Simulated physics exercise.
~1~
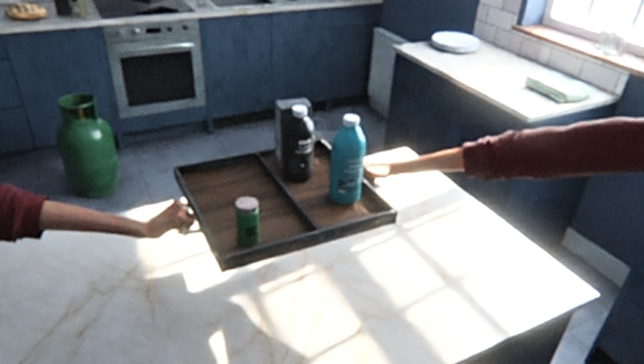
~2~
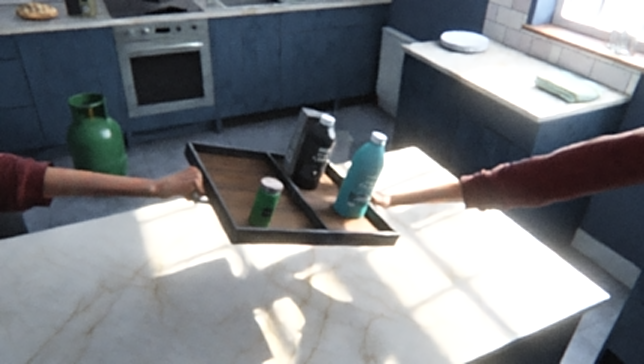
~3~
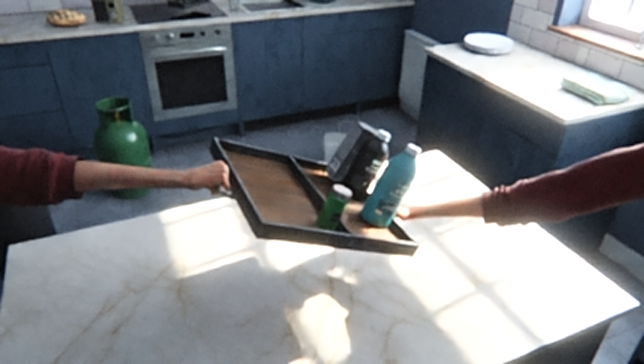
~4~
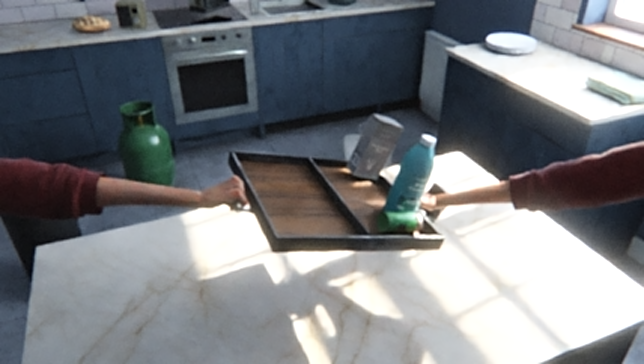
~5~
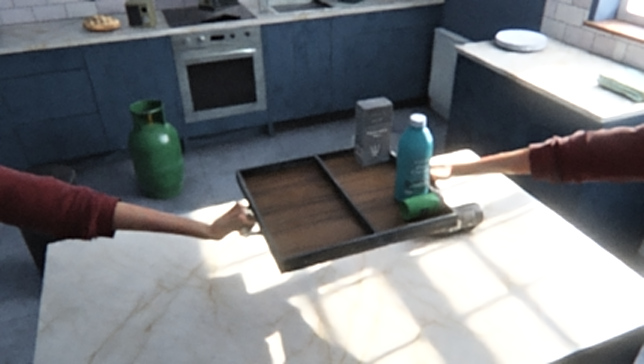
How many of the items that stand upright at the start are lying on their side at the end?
Two of them are lying on their side at the end, the black bottle and the green shaker.
